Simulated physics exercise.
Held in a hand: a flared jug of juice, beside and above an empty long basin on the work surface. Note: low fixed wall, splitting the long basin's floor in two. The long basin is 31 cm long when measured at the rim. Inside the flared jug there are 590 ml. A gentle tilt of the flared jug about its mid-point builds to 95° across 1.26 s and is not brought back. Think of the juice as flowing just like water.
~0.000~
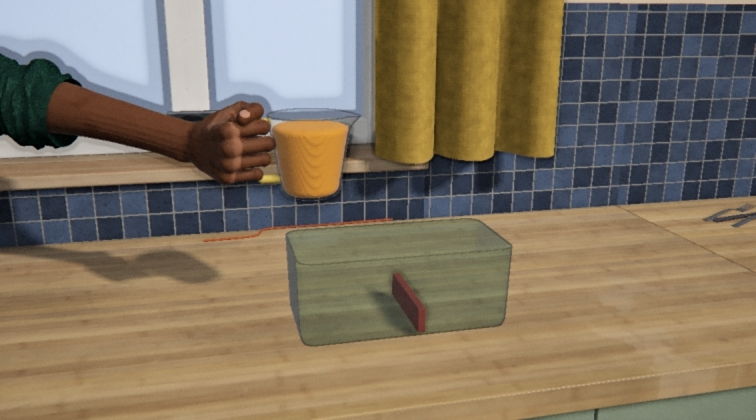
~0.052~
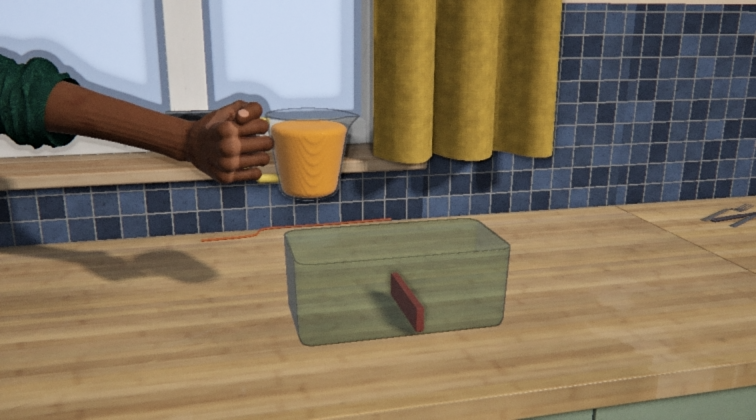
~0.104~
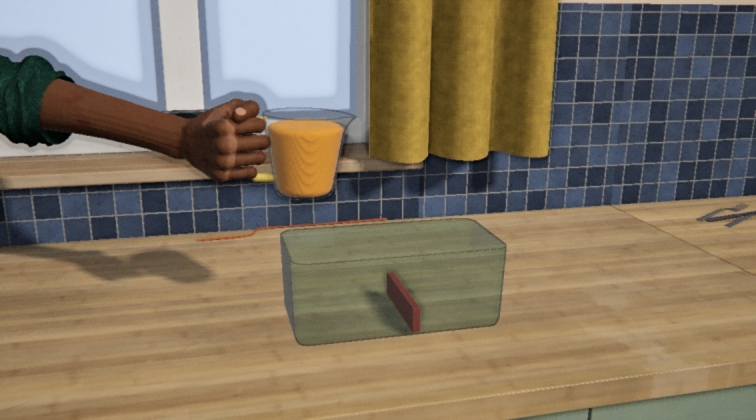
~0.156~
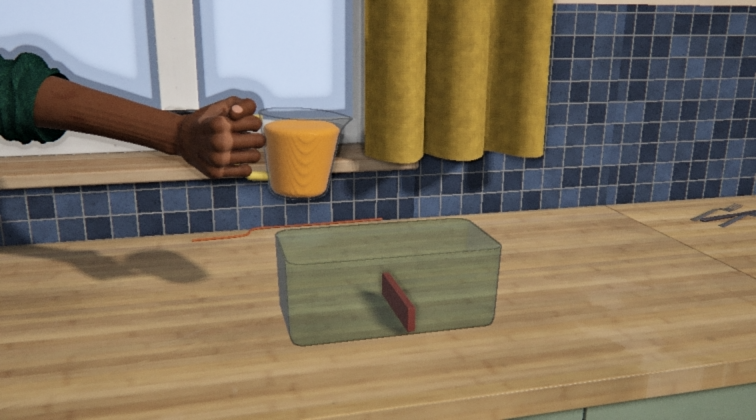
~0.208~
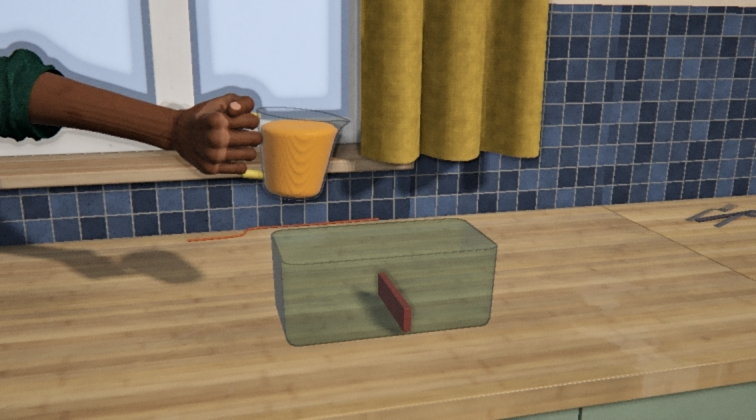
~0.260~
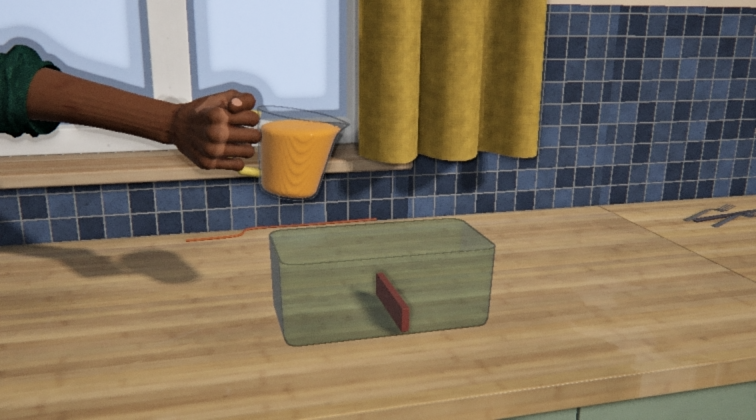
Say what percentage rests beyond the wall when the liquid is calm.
Roughly 52 per cent rests beyond the wall.
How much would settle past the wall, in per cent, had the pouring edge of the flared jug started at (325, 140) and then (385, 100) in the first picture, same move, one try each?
Try 1: Approx. 5 %; try 2: Approx. 90 %.
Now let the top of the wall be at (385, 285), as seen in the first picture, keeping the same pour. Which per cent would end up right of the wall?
That would be about 90 in a hundred, I'd say.
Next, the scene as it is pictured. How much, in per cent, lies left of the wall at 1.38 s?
Roughly 44 percent.
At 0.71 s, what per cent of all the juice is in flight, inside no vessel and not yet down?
Share: Roughly 16 per cent.
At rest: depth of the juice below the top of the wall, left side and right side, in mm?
About 26 mm on the left, about 20 mm on the right.
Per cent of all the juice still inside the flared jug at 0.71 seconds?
Close to 78 in a hundred.
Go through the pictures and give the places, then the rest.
In the first frame, tilt 0°; pouring edge (361, 114); surface from (271, 127) to (348, 125); the long basin's rim runs from (291, 249) to (495, 233); the wall's top is at (408, 291).
In the second frame, tilt 0°; pouring edge (360, 114); surface from (270, 127) to (346, 124).
In the third frame, tilt 2°; pouring edge (357, 115); surface from (267, 126) to (342, 125).
In the fourth frame, tilt 4°; pouring edge (353, 117); surface from (264, 127) to (339, 126).
In the fifth frame, tilt 6°; pouring edge (350, 120); surface from (260, 127) to (336, 126).
In the sixth frame, tilt 10°; pouring edge (350, 123); surface from (260, 127) to (338, 126).
By 0.71 s the tilt is 57° and 78 per cent is still to pour, 2 is left of the wall and 4 right of it.
By 1.04 s the tilt is 88° and 27 per cent is still to pour, 15 is left of the wall and 41 right of it.
By 1.38 s the tilt is 95° and 2 per cent is still to pour, 44 is left of the wall and 51 right of it.
By 1.76 s the tilt is 95° and 0 per cent is still to pour, 47 is left of the wall and 52 right of it.
At rest 47 per cent lies left of the wall, 52 right of it and 1 outside.
